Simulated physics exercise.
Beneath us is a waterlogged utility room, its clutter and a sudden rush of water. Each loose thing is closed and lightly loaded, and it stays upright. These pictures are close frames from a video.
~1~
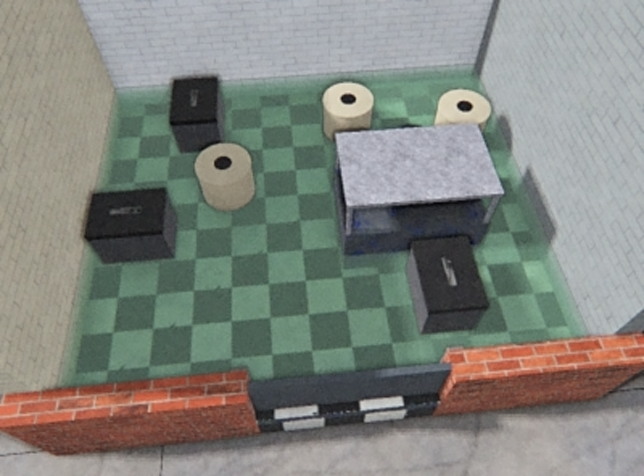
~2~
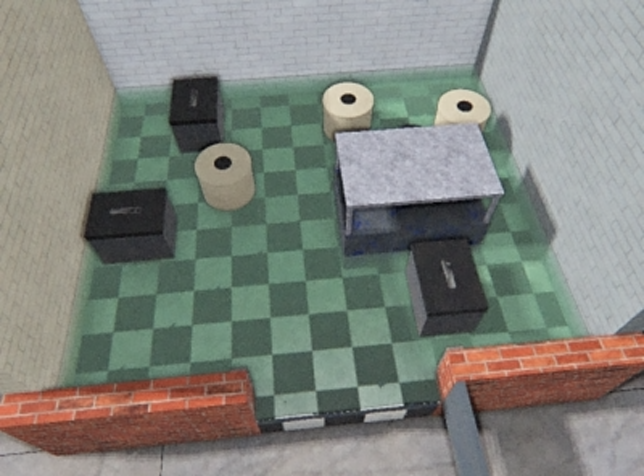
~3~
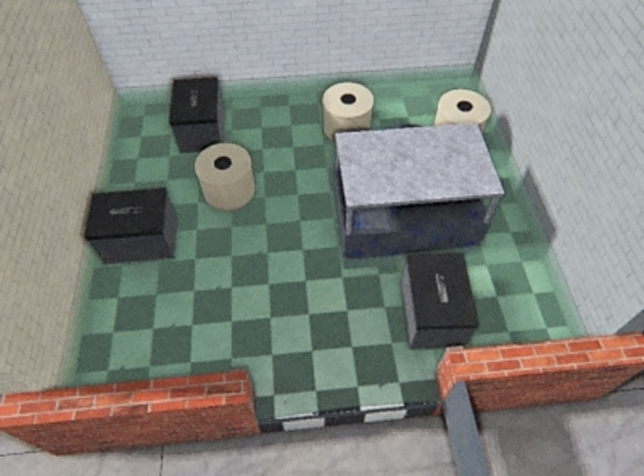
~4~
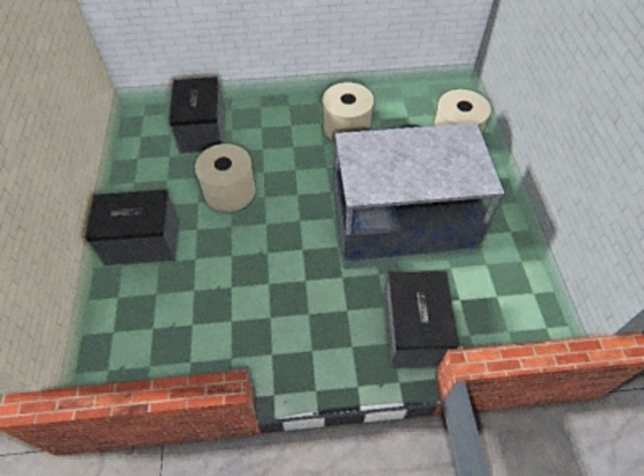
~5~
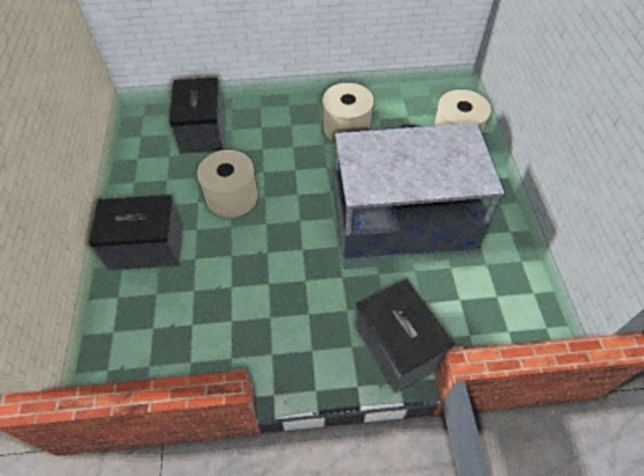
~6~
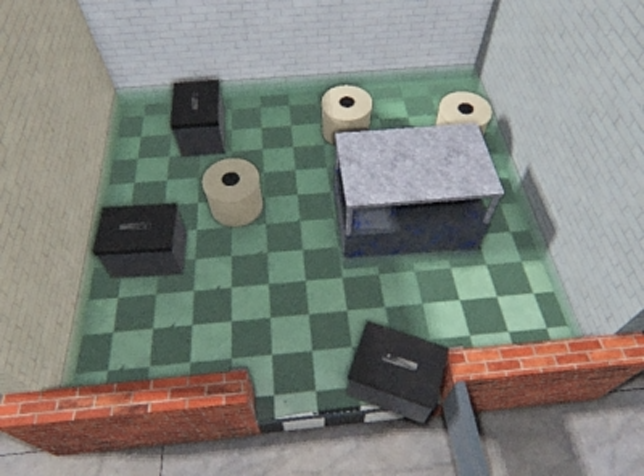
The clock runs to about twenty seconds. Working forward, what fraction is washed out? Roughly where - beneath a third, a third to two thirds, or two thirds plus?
What's gone ends up two thirds or over of the lot.
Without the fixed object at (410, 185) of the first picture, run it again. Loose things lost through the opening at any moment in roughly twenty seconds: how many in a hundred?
90 per cent.
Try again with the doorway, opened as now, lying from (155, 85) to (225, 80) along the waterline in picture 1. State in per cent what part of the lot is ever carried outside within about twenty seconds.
About 60 %.
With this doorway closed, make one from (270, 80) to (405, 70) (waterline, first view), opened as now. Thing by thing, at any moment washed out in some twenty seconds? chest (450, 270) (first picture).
Obs., item: Retained.
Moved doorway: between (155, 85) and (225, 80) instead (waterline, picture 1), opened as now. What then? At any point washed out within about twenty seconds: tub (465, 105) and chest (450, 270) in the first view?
Per object: Retained / retained.
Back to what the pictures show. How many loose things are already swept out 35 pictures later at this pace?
The count is 4.
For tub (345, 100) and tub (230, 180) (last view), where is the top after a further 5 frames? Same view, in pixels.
The tops should be near (331, 125) and near (245, 247).
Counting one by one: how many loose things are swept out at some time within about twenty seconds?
The count is 6.
A moment on, 1 of 7 are out; 6 afloat.
Next, 3 of 7 are out; 4 afloat.
Later, 4 of 7 are out; 3 afloat.
In the end, 6 of 7 are out; 0 afloat.
